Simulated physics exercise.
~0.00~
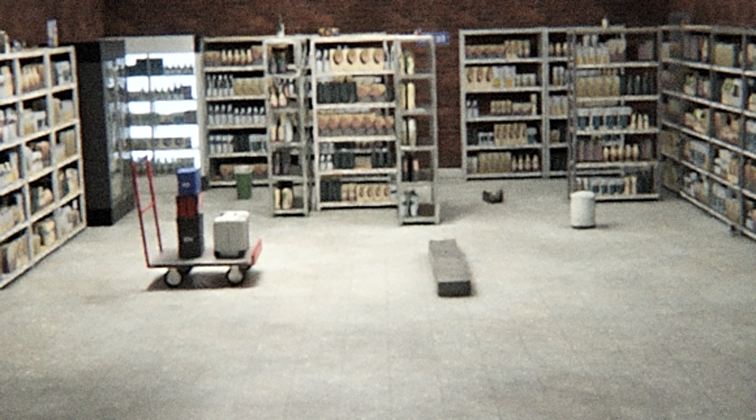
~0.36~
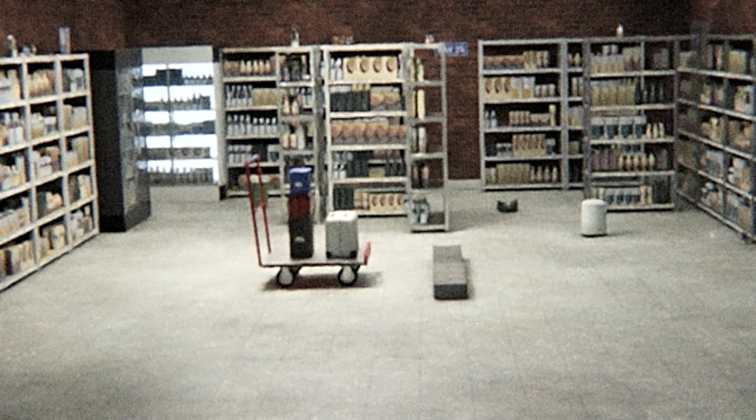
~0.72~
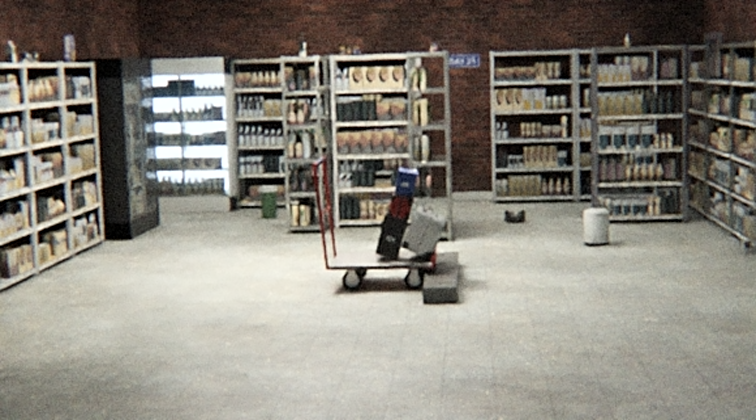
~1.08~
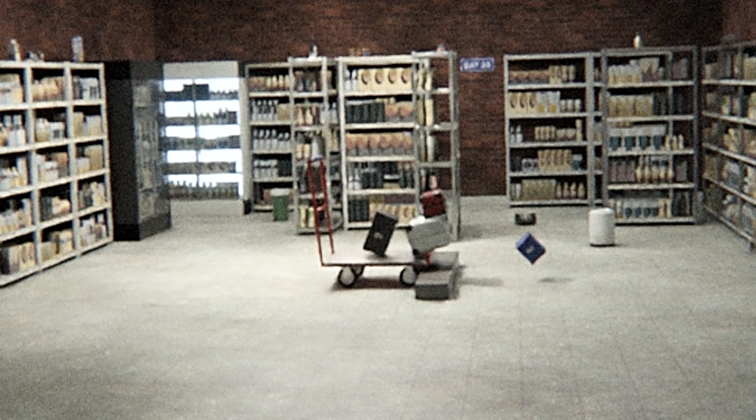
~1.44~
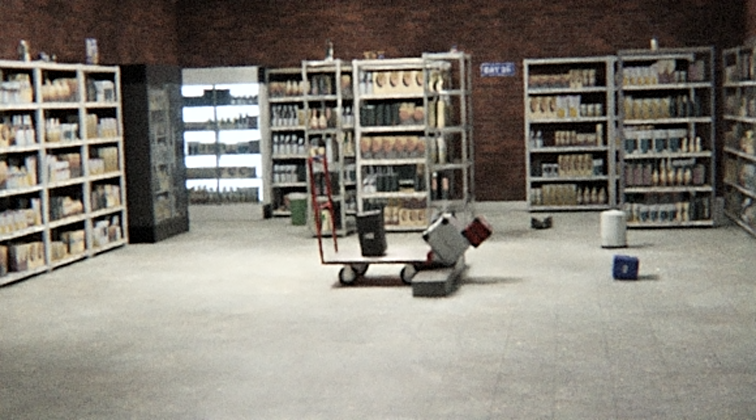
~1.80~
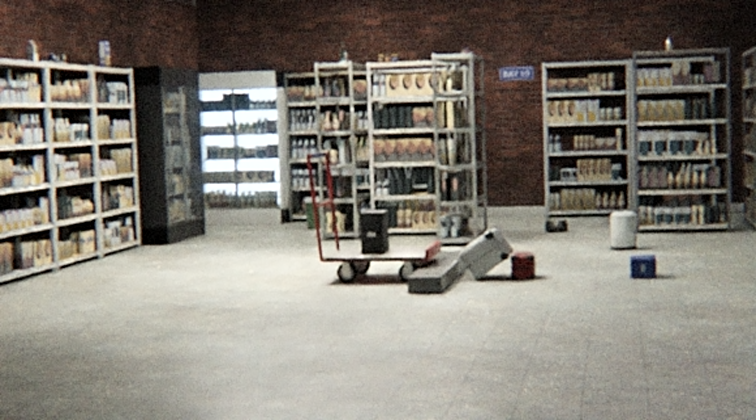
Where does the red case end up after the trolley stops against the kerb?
The red case flies off the front of the trolley and ends up on the floor to the right, just past the white case.
